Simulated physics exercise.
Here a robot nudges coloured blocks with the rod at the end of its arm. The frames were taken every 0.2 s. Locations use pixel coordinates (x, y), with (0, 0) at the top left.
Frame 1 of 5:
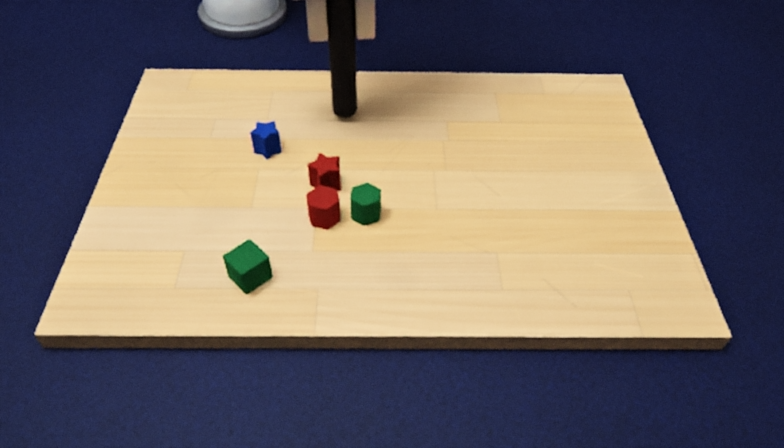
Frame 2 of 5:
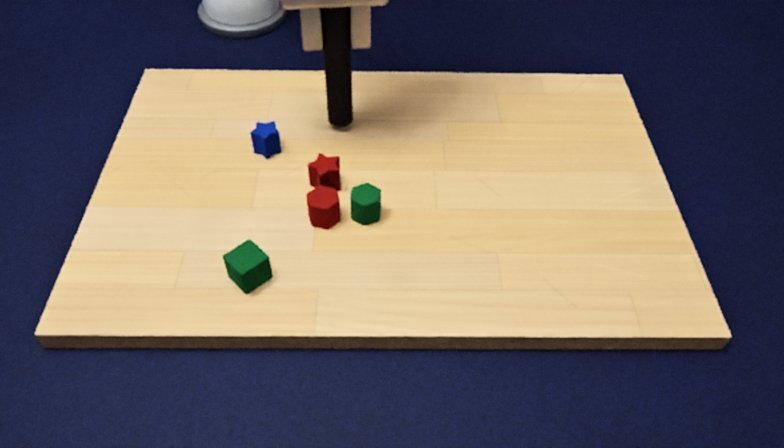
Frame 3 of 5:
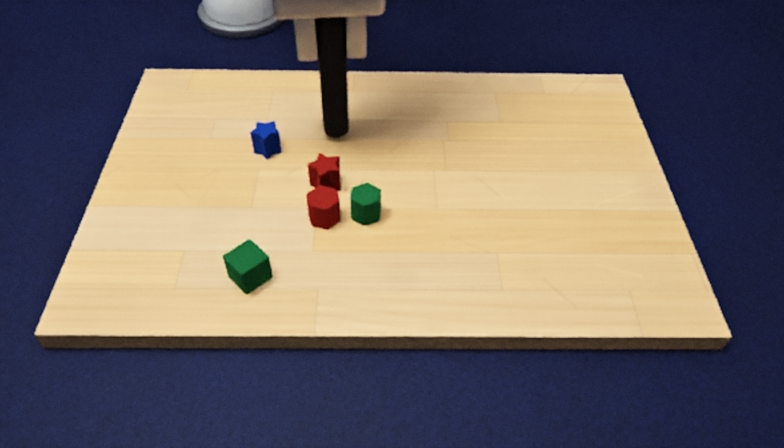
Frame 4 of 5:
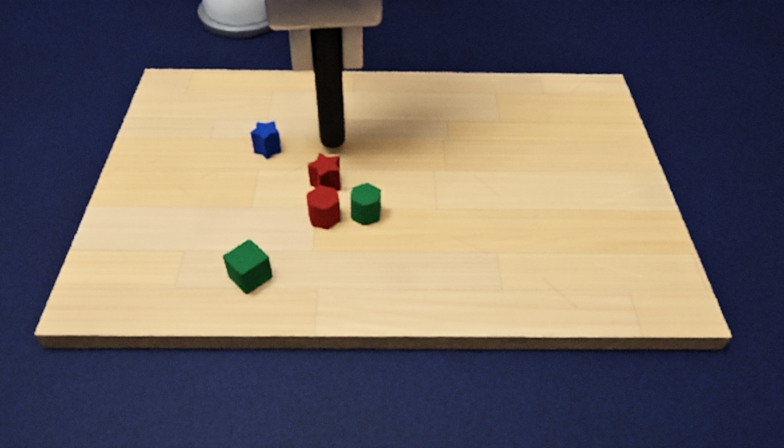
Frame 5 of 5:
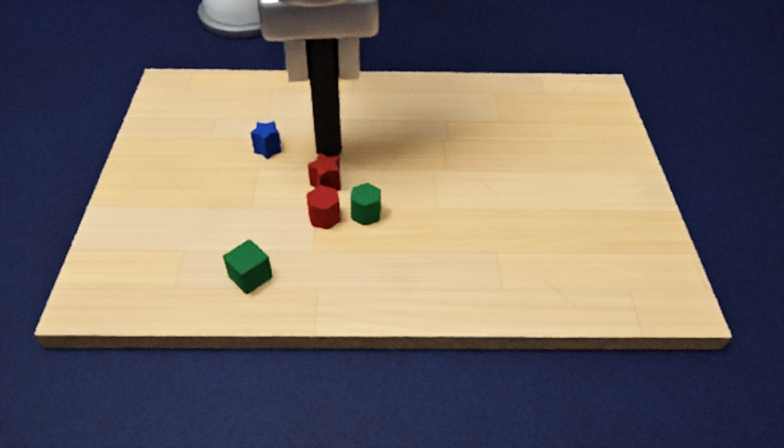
A black rod on the end of a robot arm reaches down over a pale wooden board on a dark blue surface, seen from the front and above. Five small blocks sit left of centre: a blue star, a red star, a red block and green block side by side, and a green cube nearest the viewer. The rod moves steadily forward and slightly left to the red star, while the blocks and camera stay still.
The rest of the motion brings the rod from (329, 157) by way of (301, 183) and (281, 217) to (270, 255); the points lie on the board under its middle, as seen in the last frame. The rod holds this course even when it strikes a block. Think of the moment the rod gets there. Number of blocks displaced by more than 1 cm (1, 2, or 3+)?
That makes 1 block.
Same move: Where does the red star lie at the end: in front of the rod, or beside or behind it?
I'd say it has come free.
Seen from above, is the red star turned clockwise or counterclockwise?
Spins counterclockwise.
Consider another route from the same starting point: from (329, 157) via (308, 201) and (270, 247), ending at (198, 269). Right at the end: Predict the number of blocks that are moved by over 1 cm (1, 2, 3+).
Number moved: 3+.
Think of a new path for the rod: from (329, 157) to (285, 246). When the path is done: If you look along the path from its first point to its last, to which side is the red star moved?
It goes toward the left-hand side.
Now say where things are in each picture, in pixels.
The first frame shows lower end of the rod (345, 110), tops of blocks, green four-sided block (246, 256), red star (325, 163).
The second frame shows rod (341, 119), blocks as before.
The third frame shows rod (336, 129), blocks as before.
The fourth frame shows rod (333, 140), blocks as before.
The fifth frame shows rod (329, 151), green four-sided block (246, 256), red star (325, 163).
What follows on the original path. One third of the way, rod (300, 178); red star (322, 172), turned 70° anticlockwise.
Two thirds of the way, rod (280, 211); red star (321, 173), turned 90° anticlockwise.
At the end, rod (269, 249); green four-sided block not moved; red star (321, 173), turned 90° anticlockwise.
